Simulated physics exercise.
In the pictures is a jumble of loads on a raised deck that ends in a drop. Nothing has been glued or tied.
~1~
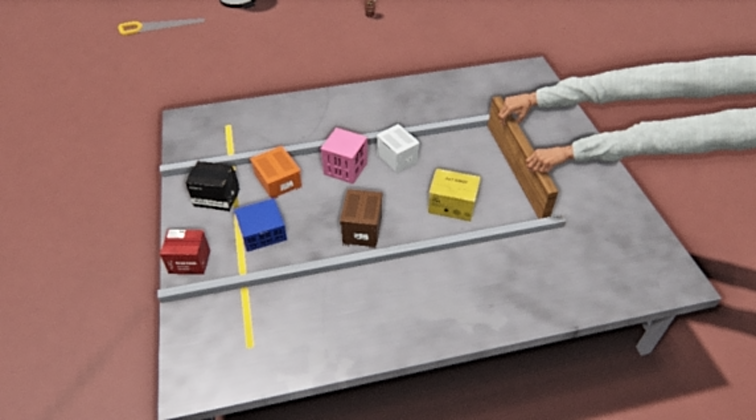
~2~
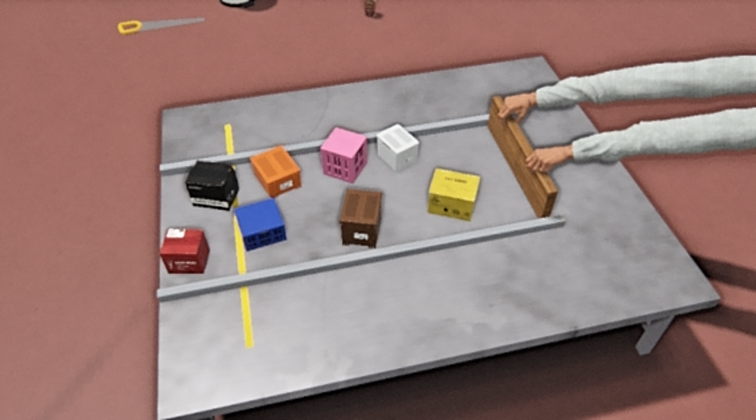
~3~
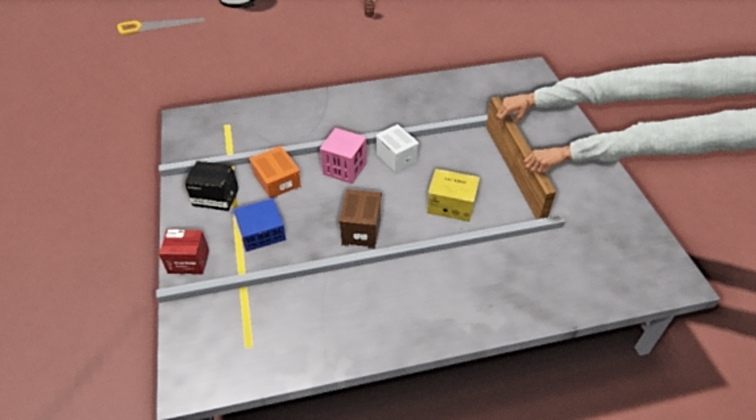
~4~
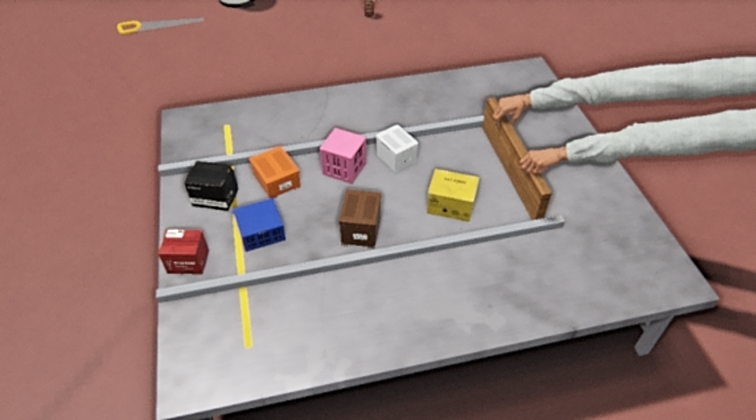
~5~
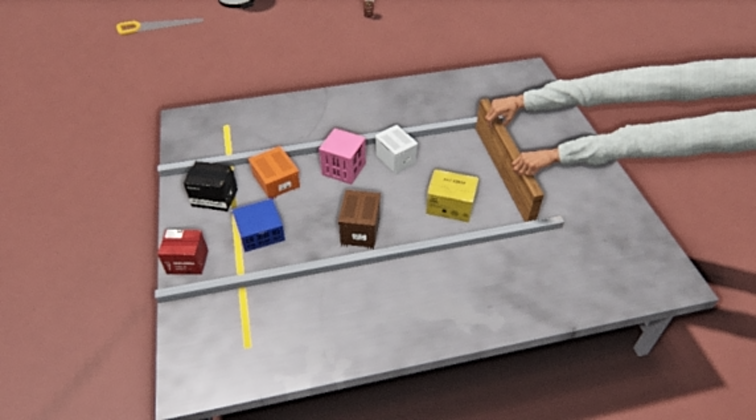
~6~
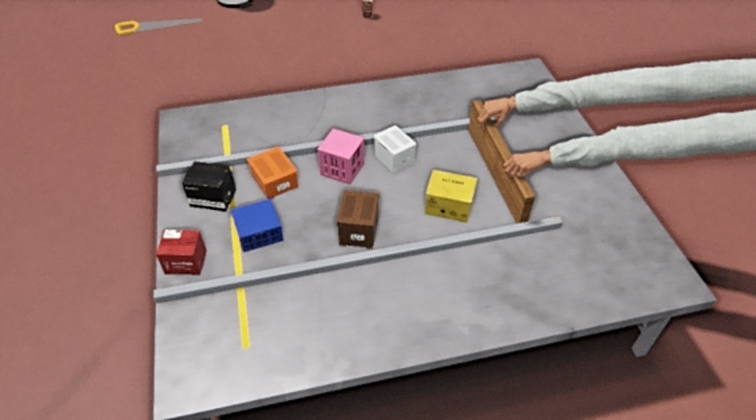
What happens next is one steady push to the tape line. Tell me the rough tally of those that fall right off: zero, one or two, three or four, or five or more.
Fallen: Three or four.
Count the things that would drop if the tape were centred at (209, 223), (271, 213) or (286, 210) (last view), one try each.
First 5, then 1, then 0.
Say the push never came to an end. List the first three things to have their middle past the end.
First the black box, then the red parcel, then the orange tote.
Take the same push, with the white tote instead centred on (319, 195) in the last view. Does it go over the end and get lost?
It is safe.
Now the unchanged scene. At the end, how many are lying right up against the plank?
Count: 2.
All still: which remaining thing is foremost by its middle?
The blue crate is foremost.
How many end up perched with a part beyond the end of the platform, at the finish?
Overhanging ones - 2.
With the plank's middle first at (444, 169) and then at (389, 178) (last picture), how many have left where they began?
1, then 4.
Soon after, none off yet; red parcel at rest near (182, 253); black box at rest near (210, 186); blue crate at rest near (257, 225).
After that, none off yet; red parcel at rest near (182, 253); black box at rest near (210, 186); blue crate moving near (256, 225).
And then, none off yet; red parcel at rest near (179, 255); black box displaced about its own width near (160, 197); blue crate displaced about its own width near (194, 226).
In the end, the number that fall off is three or four; gone, orange tote, black box and red parcel.
